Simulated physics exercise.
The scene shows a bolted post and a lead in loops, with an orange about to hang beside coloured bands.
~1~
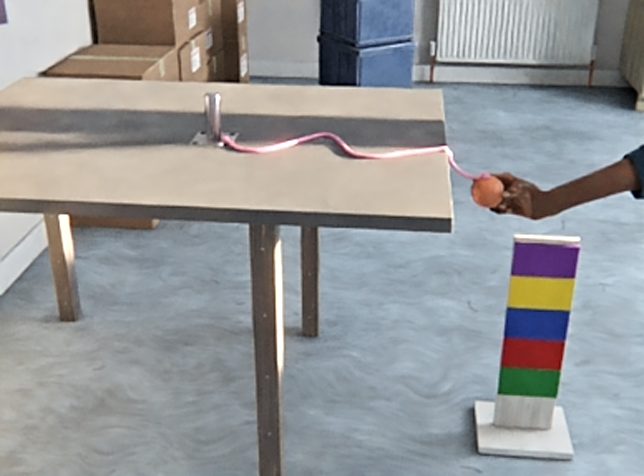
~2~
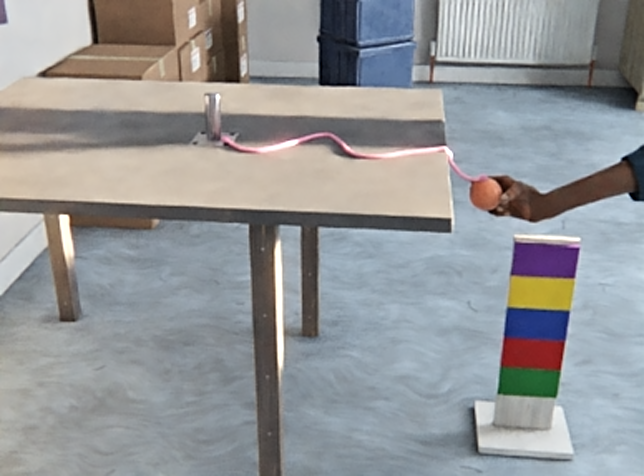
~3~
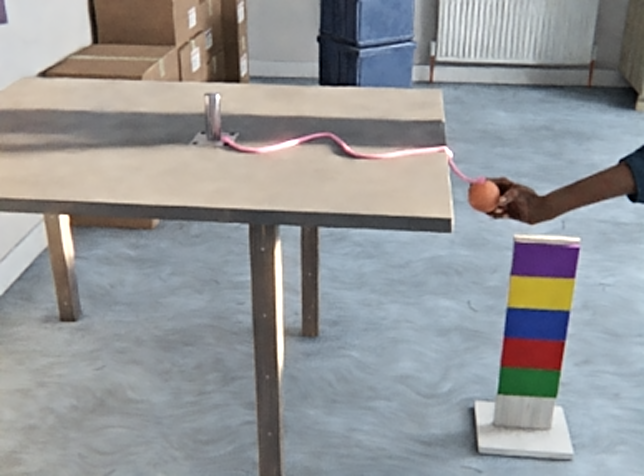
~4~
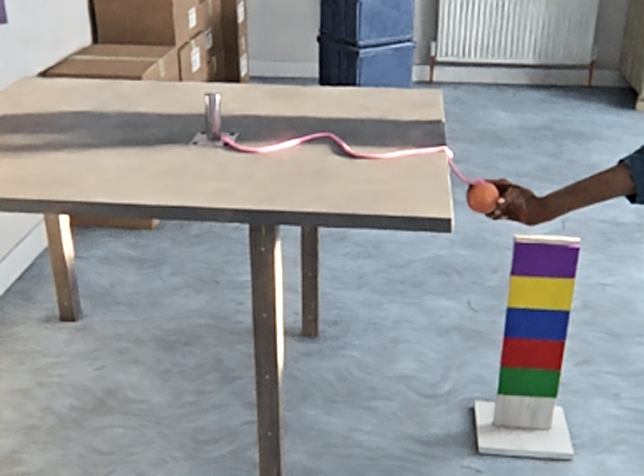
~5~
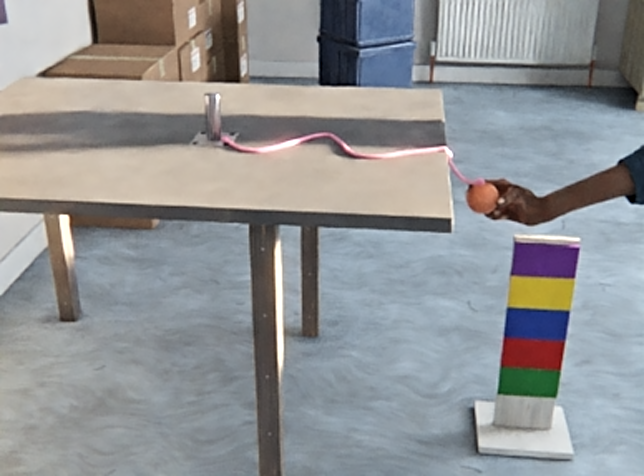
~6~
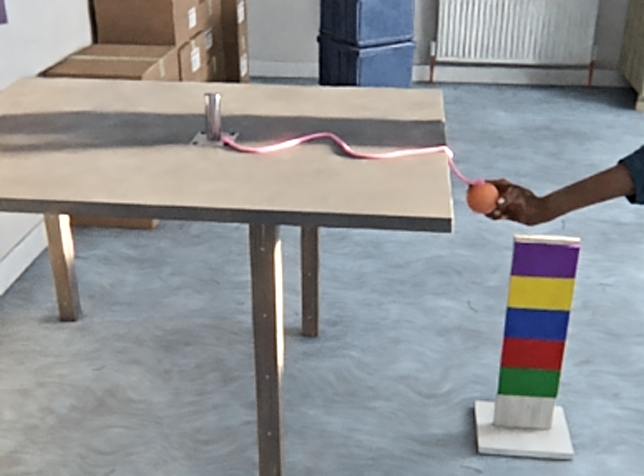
In a room with a wooden table, a hand holding an orange ball on a slack pink cord, barely moving, near coloured bands.
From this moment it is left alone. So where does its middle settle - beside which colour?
Beside yellow.
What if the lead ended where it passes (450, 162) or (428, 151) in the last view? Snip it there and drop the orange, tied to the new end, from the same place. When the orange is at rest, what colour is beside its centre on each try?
In order of the tries: Purple; then higher than all five.
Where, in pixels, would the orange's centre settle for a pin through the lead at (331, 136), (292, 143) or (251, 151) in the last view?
The pixel places are (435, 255), (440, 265) and (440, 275), one per try.
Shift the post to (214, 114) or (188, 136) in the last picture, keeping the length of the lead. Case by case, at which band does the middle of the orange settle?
First try: Purple; second try: Purple.
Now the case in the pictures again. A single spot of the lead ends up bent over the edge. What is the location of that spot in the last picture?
Pixel (376, 157) or thereabouts.
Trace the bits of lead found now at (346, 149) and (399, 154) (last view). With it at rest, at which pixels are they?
(410, 147) for the first, (447, 178) for the second.
Soon after, orange near (441, 277); level with yellow.
After that, orange near (445, 284); level with yellow.
In the end, orange near (443, 286); level with yellow. Its middle rests at the yellow band.
